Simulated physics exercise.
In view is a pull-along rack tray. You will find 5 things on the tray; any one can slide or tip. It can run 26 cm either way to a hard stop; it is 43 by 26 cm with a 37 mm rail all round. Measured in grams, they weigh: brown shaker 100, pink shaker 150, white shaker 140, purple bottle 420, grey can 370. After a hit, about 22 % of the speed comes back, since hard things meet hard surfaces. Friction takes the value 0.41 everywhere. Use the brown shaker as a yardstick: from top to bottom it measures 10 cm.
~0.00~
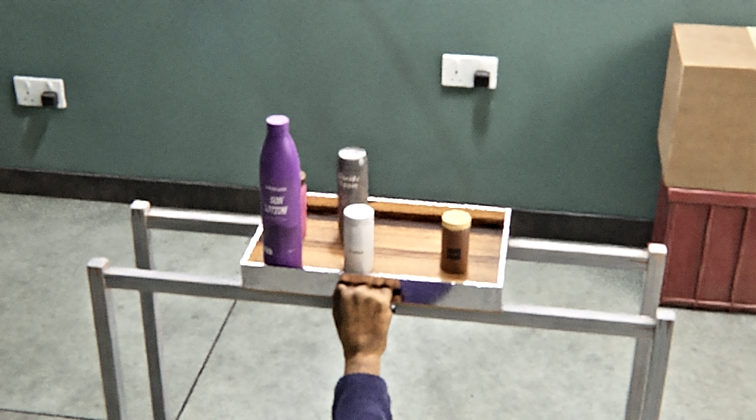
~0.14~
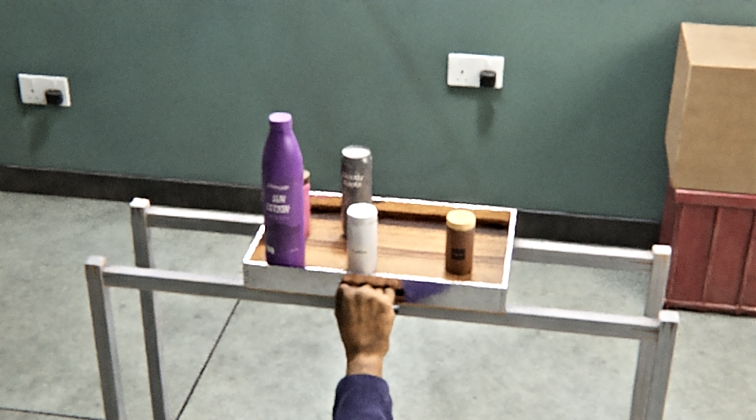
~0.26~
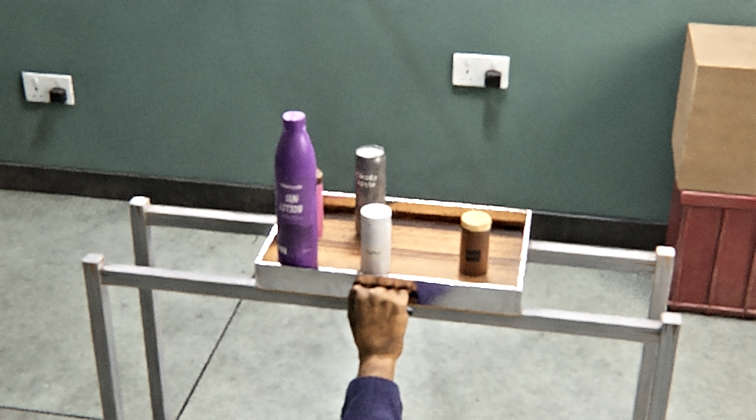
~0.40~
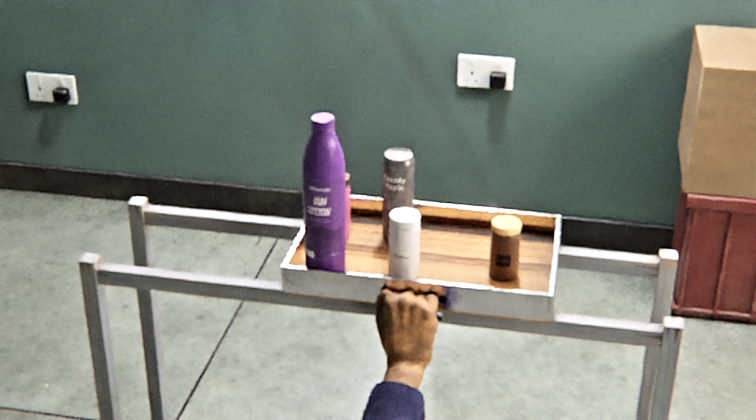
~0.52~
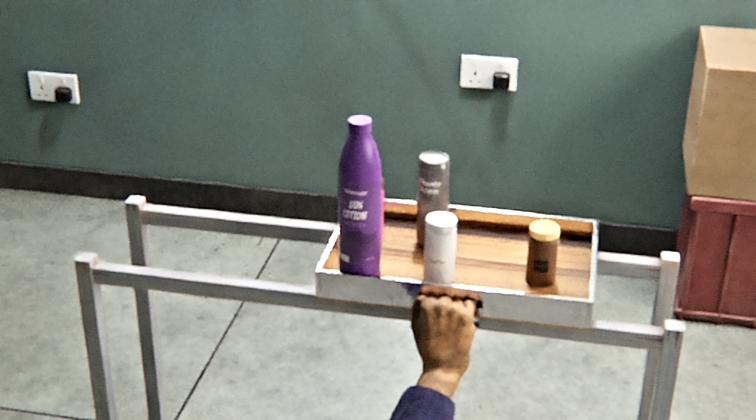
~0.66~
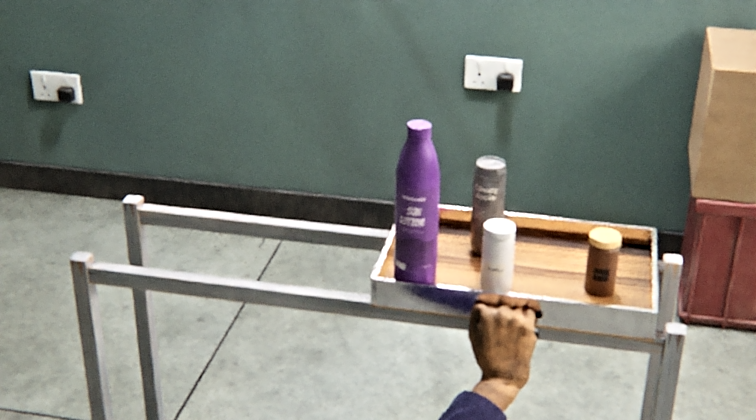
In a room with a green wall and a grey tiled floor, a metal rack is seen from the front and slightly above. On it sits a wood-based tray with a pale rim, holding a tall purple bottle at left, a pink container behind it, a grey can, a white shaker and a brown shaker at right. A hand gripping the front edge slides the tray rightward along the rails, slightly at first, then farther, the containers staying upright.
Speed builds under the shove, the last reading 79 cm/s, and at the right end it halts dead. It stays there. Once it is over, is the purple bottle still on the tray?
It ends up on the tray.
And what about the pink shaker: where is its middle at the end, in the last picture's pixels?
Near (505, 264).
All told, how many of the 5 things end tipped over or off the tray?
Total: 4.
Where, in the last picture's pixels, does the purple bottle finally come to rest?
Roughly (559, 287).
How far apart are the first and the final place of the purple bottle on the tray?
Net distance near 24 cm.
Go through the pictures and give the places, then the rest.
Tray midway; purple bottle (281, 198); brown shaker (455, 242), in the first frame.
Tray 1 cm right; white shaker (362, 239); grey can (357, 194), in the second frame.
Tray 3 cm right; brown shaker (475, 244), in the third frame.
Tray 8 cm right; white shaker (404, 244); grey can (398, 197), in the fourth frame.
Tray 14 cm right; brown shaker (542, 254), in the fifth frame.
Tray 24 cm right; purple bottle (417, 209); white shaker (498, 256), in the sixth frame.
After 0.76 s, tray 26 cm right; purple bottle 8° off upright near (458, 212); grey can 7° off upright; pink shaker 4° off upright.
After 0.96 s, tray 26 cm right; purple bottle 48° off upright near (522, 233); grey can 64° off upright; pink shaker 48° off upright.
After 1.16 s, tray 26 cm right; purple bottle on its side near (565, 265); grey can on its side; pink shaker on its side.
After 1.56 s, tray 26 cm right; purple bottle on its side near (564, 268); white shaker on its side; grey can on its side.
In the end (2.7 s), toppled on the tray, pink shaker, white shaker, purple bottle and grey can; not toppled but over 5 cm from the start, brown shaker. In the last view, purple bottle near (559, 287).
